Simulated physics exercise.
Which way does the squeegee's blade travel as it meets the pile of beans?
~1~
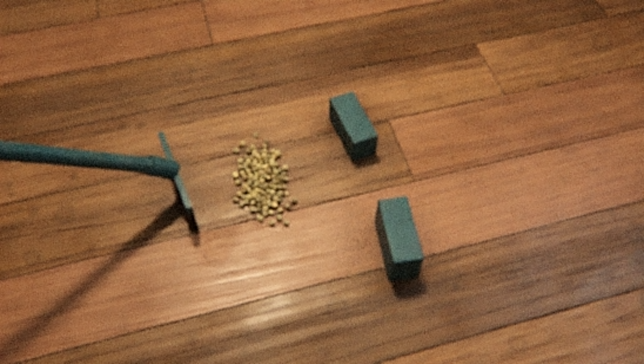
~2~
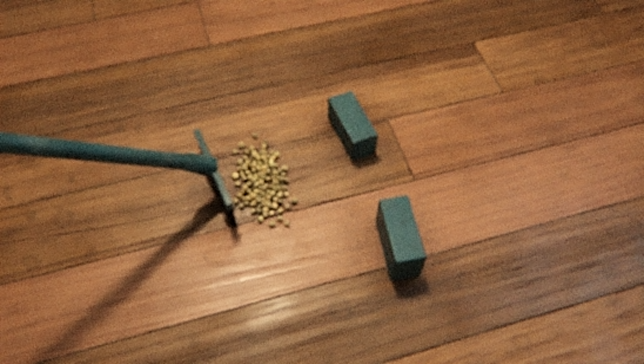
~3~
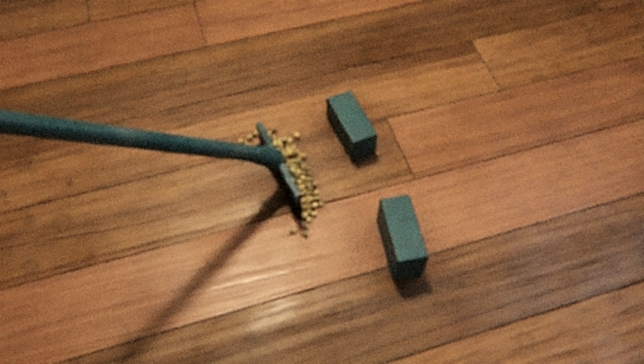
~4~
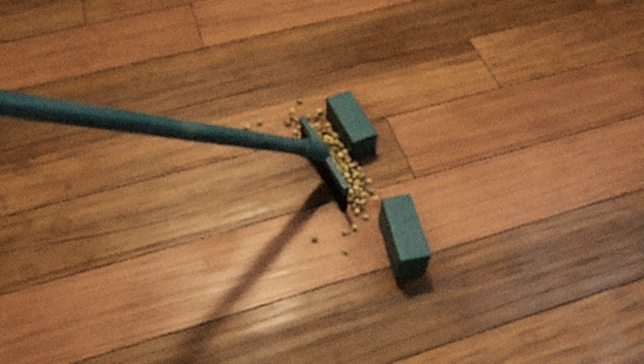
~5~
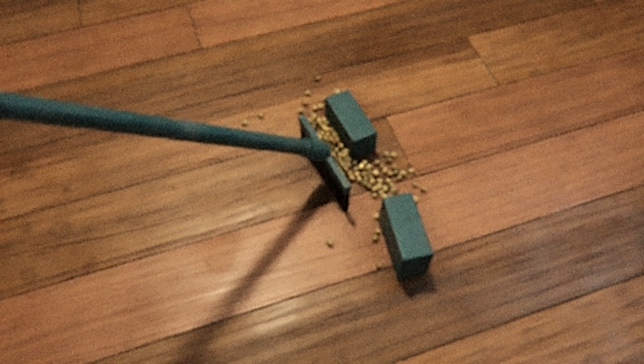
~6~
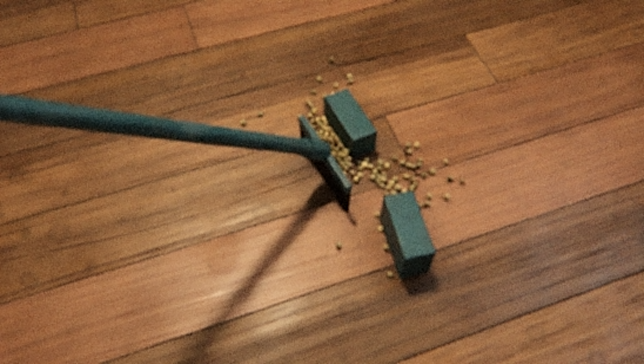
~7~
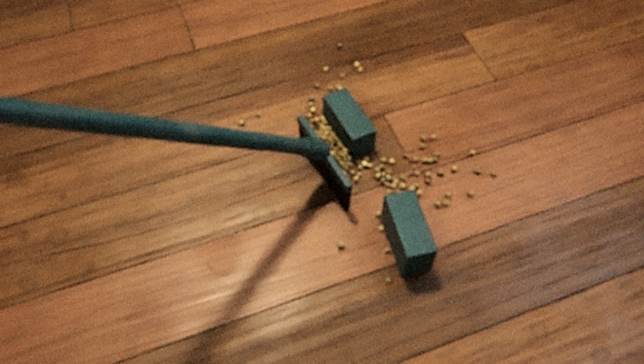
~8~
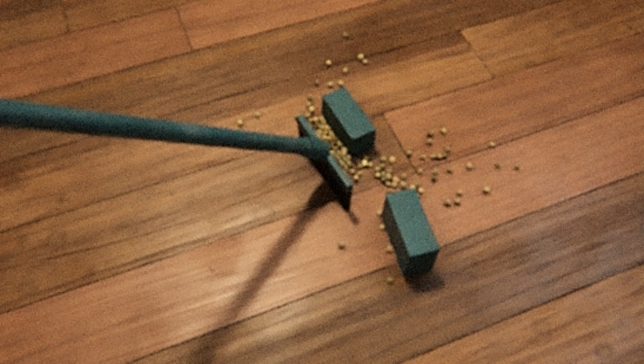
The blade travels to the right, pushing the beans toward the two blocks.
